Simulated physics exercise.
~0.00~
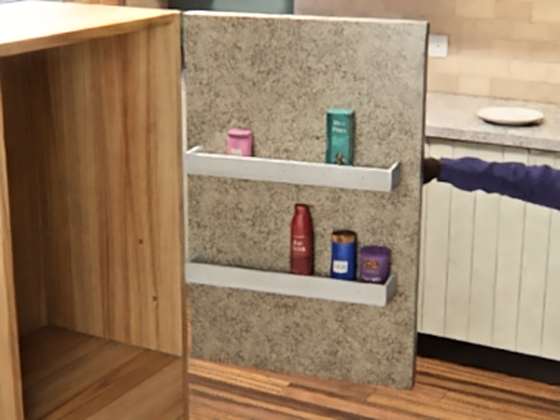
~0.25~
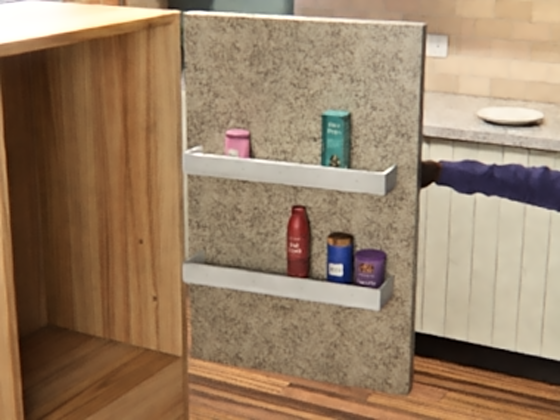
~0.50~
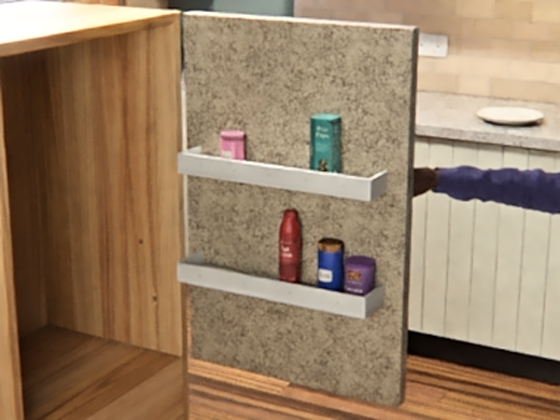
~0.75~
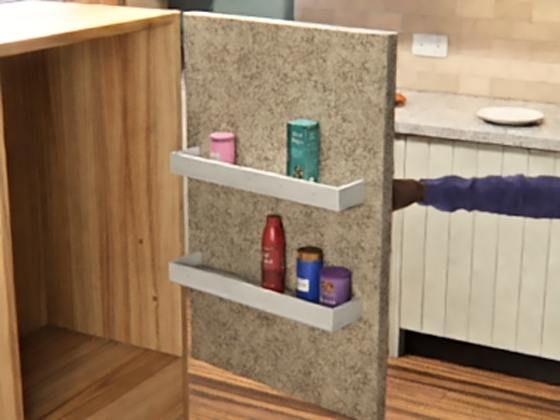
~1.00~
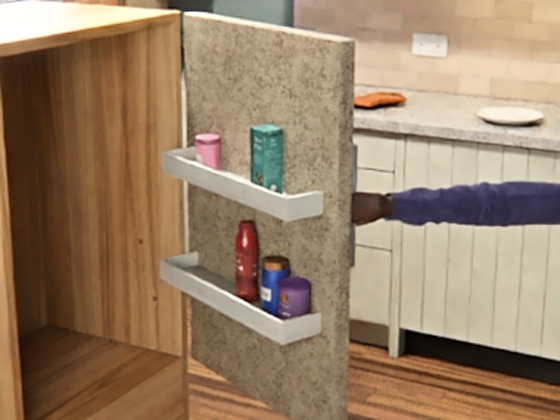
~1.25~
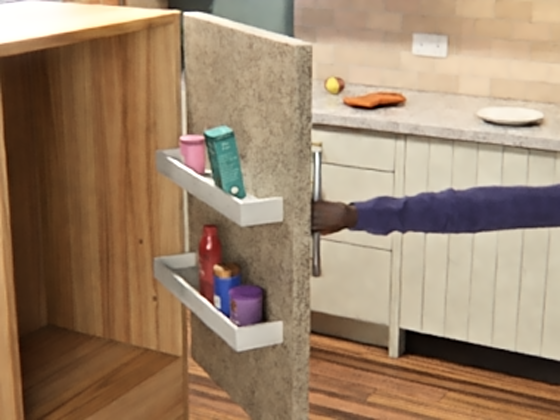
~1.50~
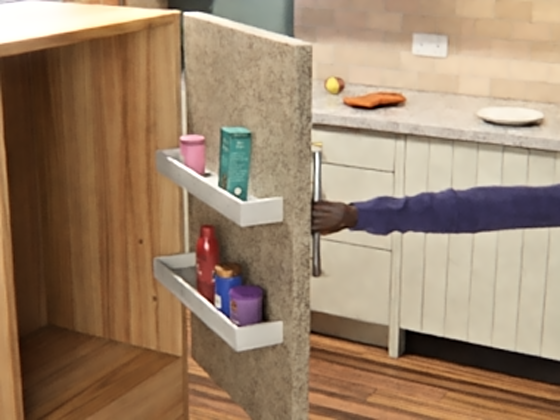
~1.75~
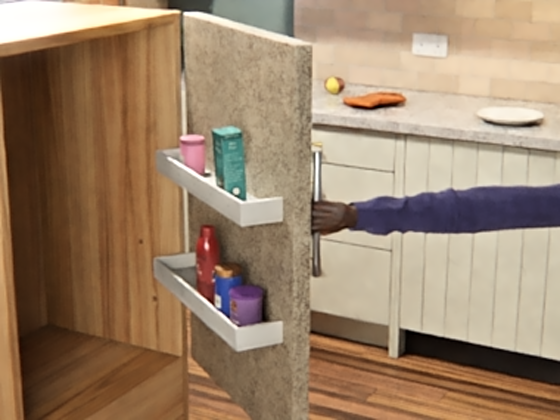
A speckled cupboard door with two white racks on its inside swings leftward, pushed by a dark hand at the end of a purple sleeve. The upper rack holds a pink jar and a turquoise carton, while the lower one carries a red bottle, a blue jar and a purple tin. The door begins slowly, then sweeps faster toward the wooden cupboard, revealing more of the kitchen counter behind. It stops abruptly, still partly open, and the turquoise carton leans. The carton then settles upright again, and all five items remain in their racks beside the motionless door.
